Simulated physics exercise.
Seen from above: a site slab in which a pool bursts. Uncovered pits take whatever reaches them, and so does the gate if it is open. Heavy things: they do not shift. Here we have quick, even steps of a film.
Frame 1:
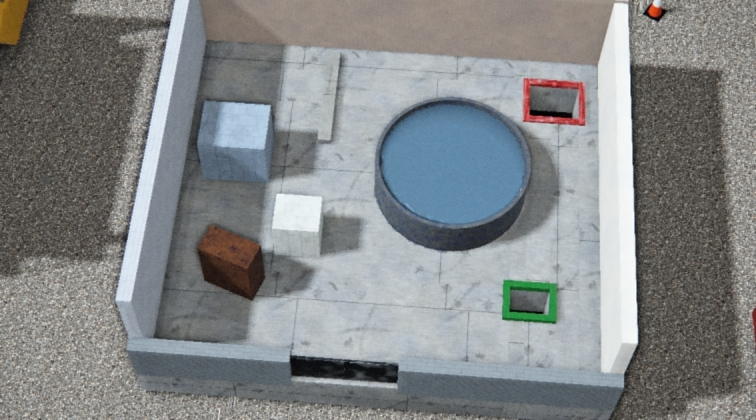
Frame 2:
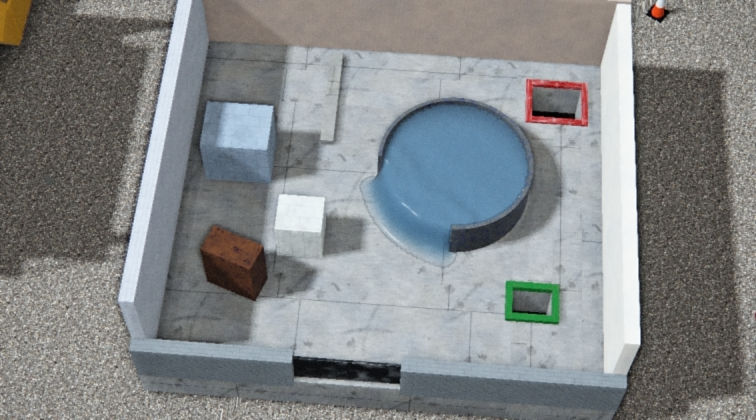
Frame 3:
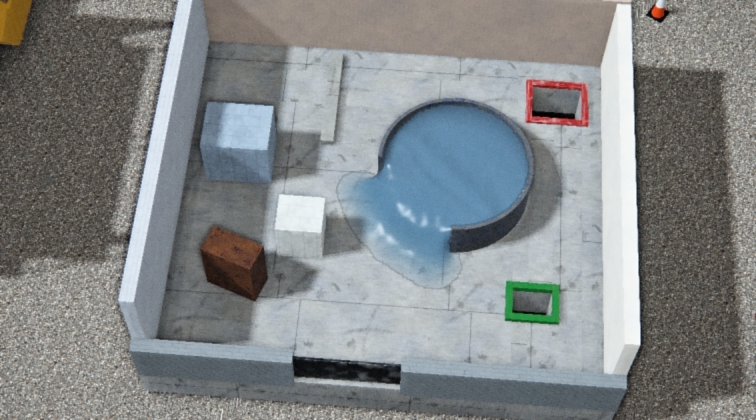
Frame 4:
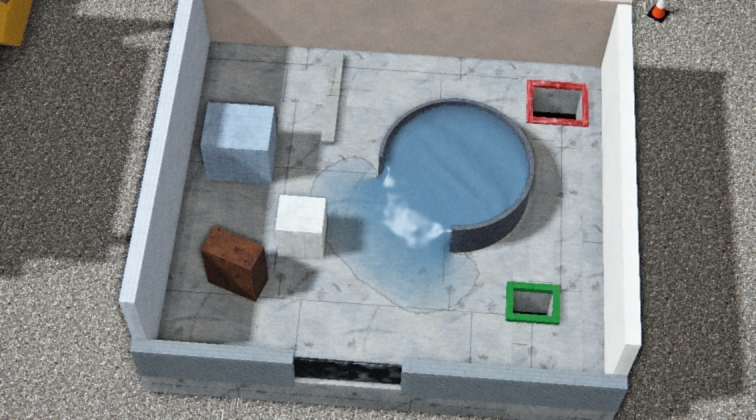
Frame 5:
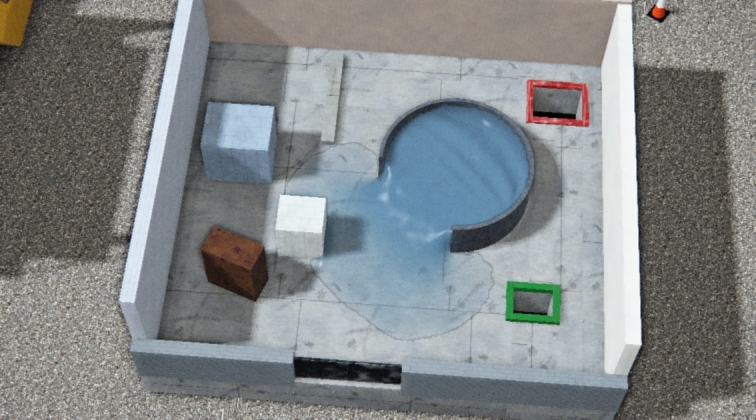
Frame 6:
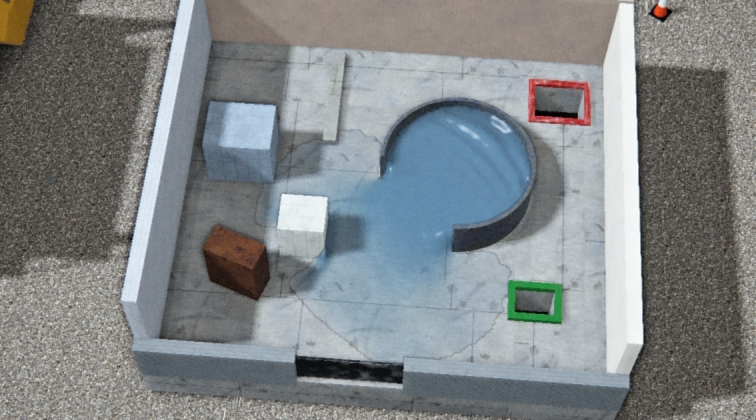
Water bursts through the lower left side of a round, dark-walled pool and spreads in a widening sheet across the pale slab, flowing around the white block and toward the front wall. The walled site is seen from high above, with the camera all but still. A pale blue block and a brown block stand unmoving at left, red-framed and green-framed openings at right.
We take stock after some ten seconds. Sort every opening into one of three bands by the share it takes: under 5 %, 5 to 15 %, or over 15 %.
The gate takes under 5 %; the green pit takes under 5 %; the red pit takes under 5 %.
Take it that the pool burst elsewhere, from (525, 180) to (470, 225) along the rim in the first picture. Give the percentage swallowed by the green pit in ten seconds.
Share to the green pit: 20 in a hundred.
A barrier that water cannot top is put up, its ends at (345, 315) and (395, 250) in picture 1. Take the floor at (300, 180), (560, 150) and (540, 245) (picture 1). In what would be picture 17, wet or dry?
Same order as asked - soaked, unsoaked, unsoaked.
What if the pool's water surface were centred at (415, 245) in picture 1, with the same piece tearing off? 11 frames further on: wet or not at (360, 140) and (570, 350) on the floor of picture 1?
Looking at the two spots in order, the first is bone-dry and the second is waterlogged.
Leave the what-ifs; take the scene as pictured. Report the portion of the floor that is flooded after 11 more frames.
Roughly 45 percent, I reckon.
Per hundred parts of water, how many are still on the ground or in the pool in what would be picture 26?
I make it around 100 per cent.
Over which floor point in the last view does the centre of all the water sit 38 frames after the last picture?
Centre: Close to (346, 242).
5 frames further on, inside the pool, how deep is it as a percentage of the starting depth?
Estimate: Some 60 %.
A moment on, water covers 35 % of the floor; the gate 0 %, the green pit 0 %, the red pit 0 %.
Next, water covers 45 % of the floor; the gate 0 %, the green pit 0 %, the red pit 0 %.
Then, water covers 60 % of the floor; the gate 0 %, the green pit 0 %, the red pit 0 %.
Later, water covers 85 % of the floor; the gate 0 %, the green pit 0 %, the red pit 0 %.
In the end, water covers 100 % of the floor; the gate 0 %, the green pit 0 %, the red pit 1 %.
